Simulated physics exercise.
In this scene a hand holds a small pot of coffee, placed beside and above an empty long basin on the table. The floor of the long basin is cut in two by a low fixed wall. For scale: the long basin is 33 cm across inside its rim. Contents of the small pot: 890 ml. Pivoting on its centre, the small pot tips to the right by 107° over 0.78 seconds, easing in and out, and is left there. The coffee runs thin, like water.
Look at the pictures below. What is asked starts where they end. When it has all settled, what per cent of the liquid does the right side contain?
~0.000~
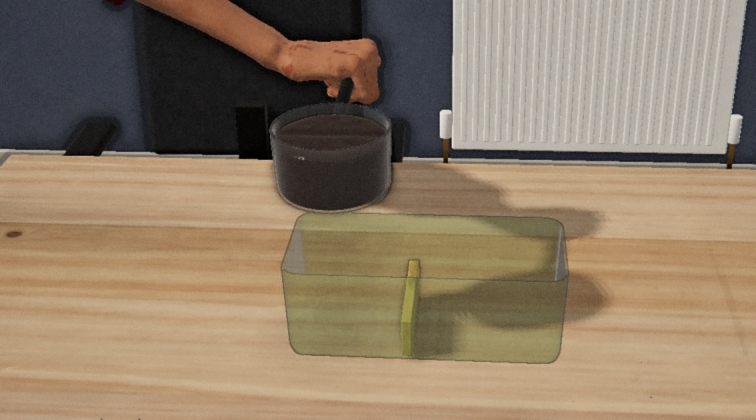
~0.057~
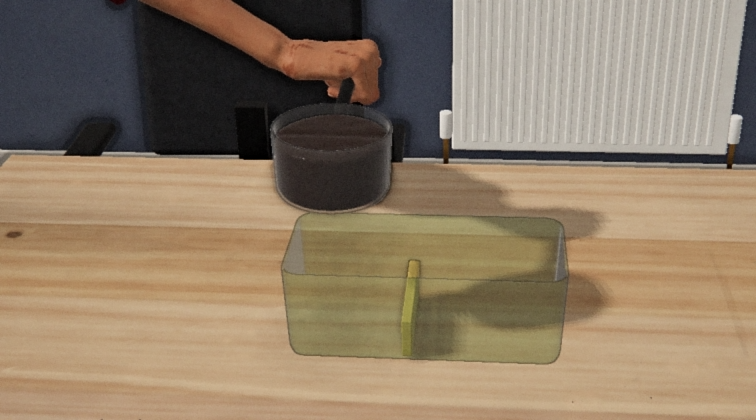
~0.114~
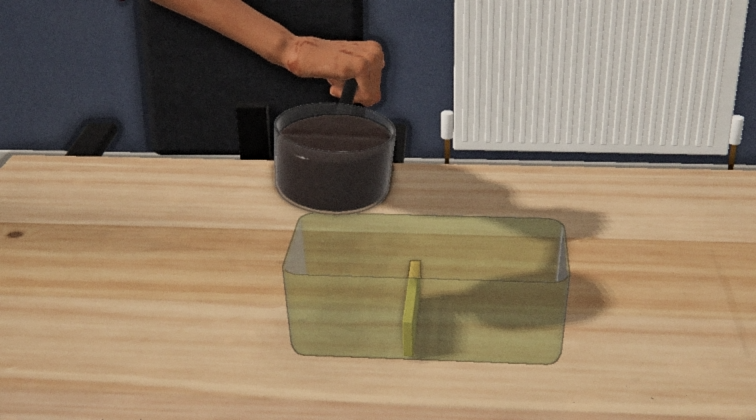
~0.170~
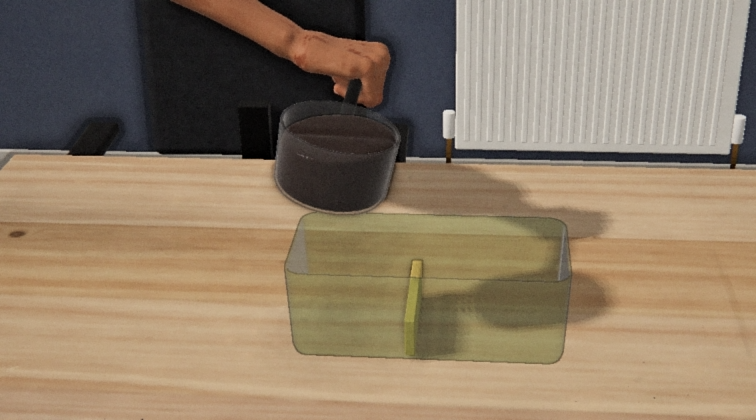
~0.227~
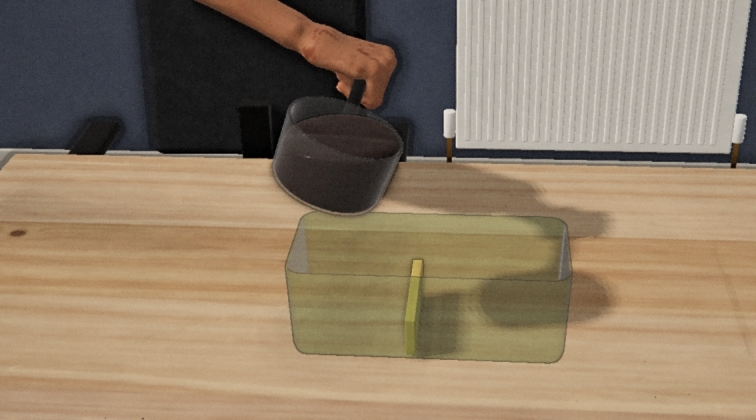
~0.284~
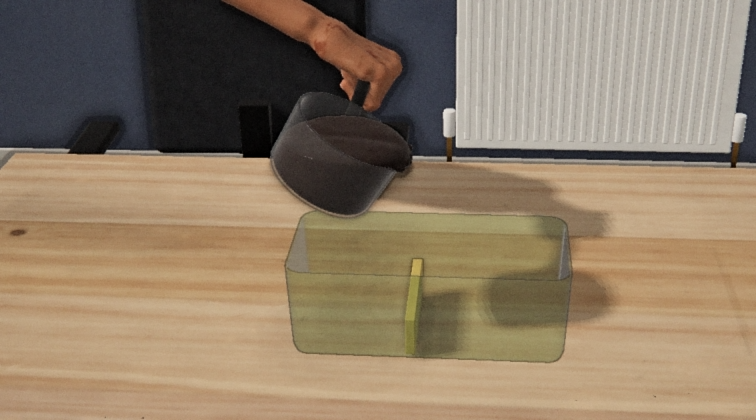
The right side contains about 80 per cent.
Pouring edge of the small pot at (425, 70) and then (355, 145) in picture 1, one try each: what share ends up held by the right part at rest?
95 per cent first, 40 per cent second.
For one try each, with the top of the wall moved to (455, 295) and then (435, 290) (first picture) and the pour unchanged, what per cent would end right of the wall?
Respectively 30 and 55 %.
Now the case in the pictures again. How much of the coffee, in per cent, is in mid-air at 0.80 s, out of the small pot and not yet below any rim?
Close to 5 per cent.
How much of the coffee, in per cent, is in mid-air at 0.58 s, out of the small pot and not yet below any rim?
Share: Roughly 30 per cent.
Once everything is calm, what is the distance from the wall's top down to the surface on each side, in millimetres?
I'd say some 40 mm on the left and some 20 mm on the right.
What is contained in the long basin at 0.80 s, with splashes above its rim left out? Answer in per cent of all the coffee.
Some 90 percent of the total.
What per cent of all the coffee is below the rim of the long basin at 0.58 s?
Roughly 36 percent of it.
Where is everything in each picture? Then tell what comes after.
In the first frame, it leans 0°; its right rim is at (390, 129); the coffee meets the walls at (276, 133) and (389, 135); the long basin's rim runs from (290, 243) to (565, 250); the wall's top is at (411, 291).
In the second frame, it leans 1°; its right rim is at (391, 131); the coffee meets the walls at (276, 133) and (389, 136).
In the third frame, it leans 6°; its right rim is at (394, 135); the coffee meets the walls at (280, 132) and (392, 137).
In the fourth frame, it leans 12°; its right rim is at (399, 141); the coffee meets the walls at (282, 133) and (396, 139).
In the fifth frame, it leans 21°; its right rim is at (401, 150); the coffee meets the walls at (283, 135) and (401, 144); 1 per cent is over the edge.
In the sixth frame, it leans 31°; its right rim is at (402, 160); the coffee meets the walls at (280, 137) and (398, 147); 5 per cent is over the edge.
By 0.58 s the tilt is 91° and 33 per cent is still to pour, 0 is left of the wall and 36 right of it.
By 0.80 s the tilt is 107° and 6 per cent is still to pour, 12 is left of the wall and 78 right of it.
By 1.03 s the tilt is 107° and 0 per cent is still to pour, 18 is left of the wall and 80 right of it.
By 1.28 s the tilt is 107° and 0 per cent is still to pour, 19 is left of the wall and 80 right of it.
At rest 19 per cent lies left of the wall, 80 right of it and 1 outside.
